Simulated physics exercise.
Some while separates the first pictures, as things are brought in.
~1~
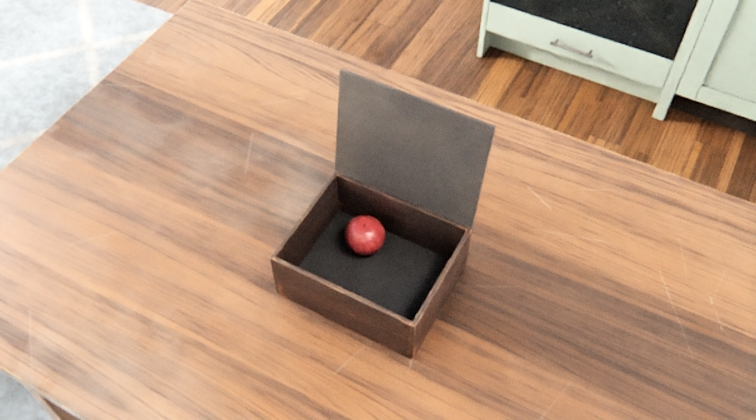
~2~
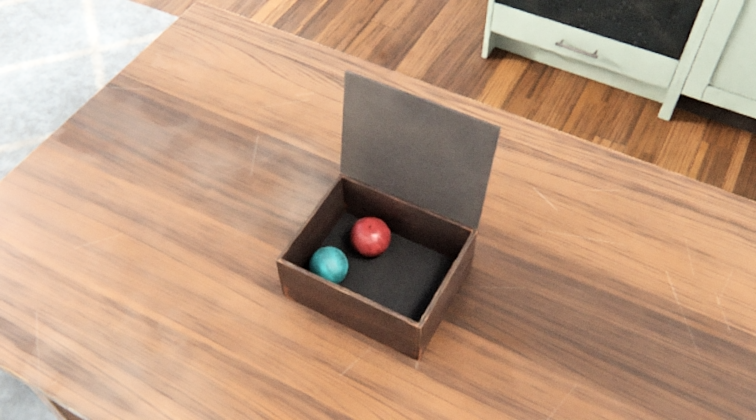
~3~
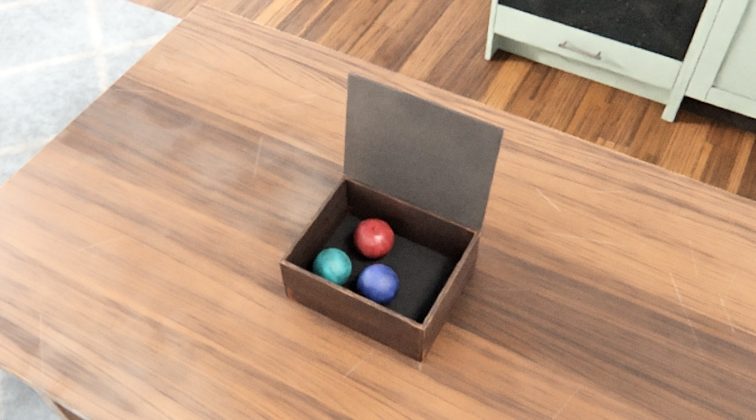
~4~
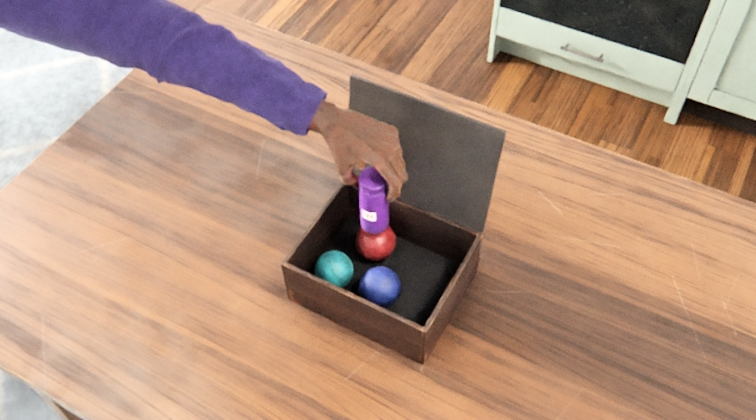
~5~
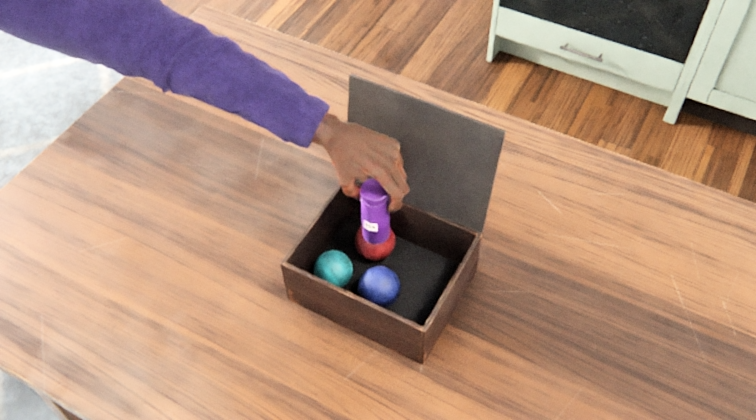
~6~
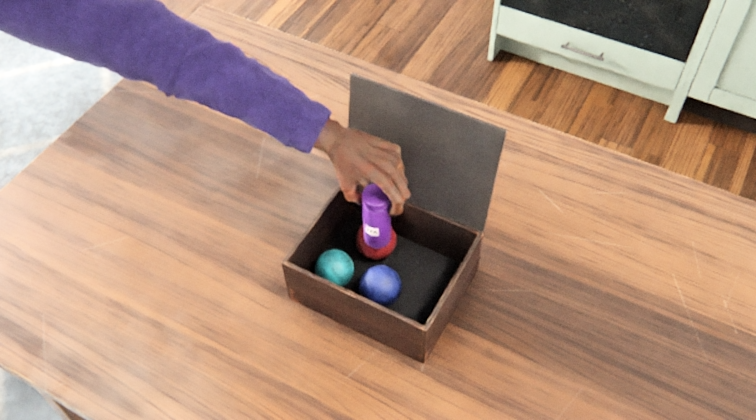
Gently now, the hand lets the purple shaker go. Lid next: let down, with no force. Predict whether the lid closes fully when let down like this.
I predict the lid will seat fully.
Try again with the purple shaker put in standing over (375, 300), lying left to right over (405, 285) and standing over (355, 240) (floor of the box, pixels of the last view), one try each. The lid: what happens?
With the first placement it closes properly, with the second it closes properly, and with the third it doesn't close.
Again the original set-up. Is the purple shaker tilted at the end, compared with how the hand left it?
As it turns out, it changes its angle.
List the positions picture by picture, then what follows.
In the first picture, the last thing is not in view yet.
In the second picture, the last thing is not in view yet; turquoise ball (329, 266).
In the third picture, the last thing is not in view yet; red apple (374, 239).
In the fourth picture, coming down; purple shaker (374, 201); blue ball (380, 288).
In the fifth picture, coming down; purple shaker (376, 212); turquoise ball (333, 270).
In the sixth picture, put in, still held; purple shaker (377, 216).
Then, 0.50 s past the last view, purple shaker rocked 53° from its first pose near (411, 273); red apple displaced a little; blue ball displaced a little.
Then, 1.40 s past the last view, lid 72° above the rim; purple shaker on its side near (422, 277); blue ball displaced a little; red apple displaced a little.
Then, 2.00 s past the last view, lid 26° above the rim; purple shaker on its side near (422, 277); red apple displaced a little; blue ball displaced a little.
Finally, lid shut; down or leaning hard in the box, purple shaker; the other 3 still in place. Final places as the last picture's camera would see them, purple shaker near (423, 276).
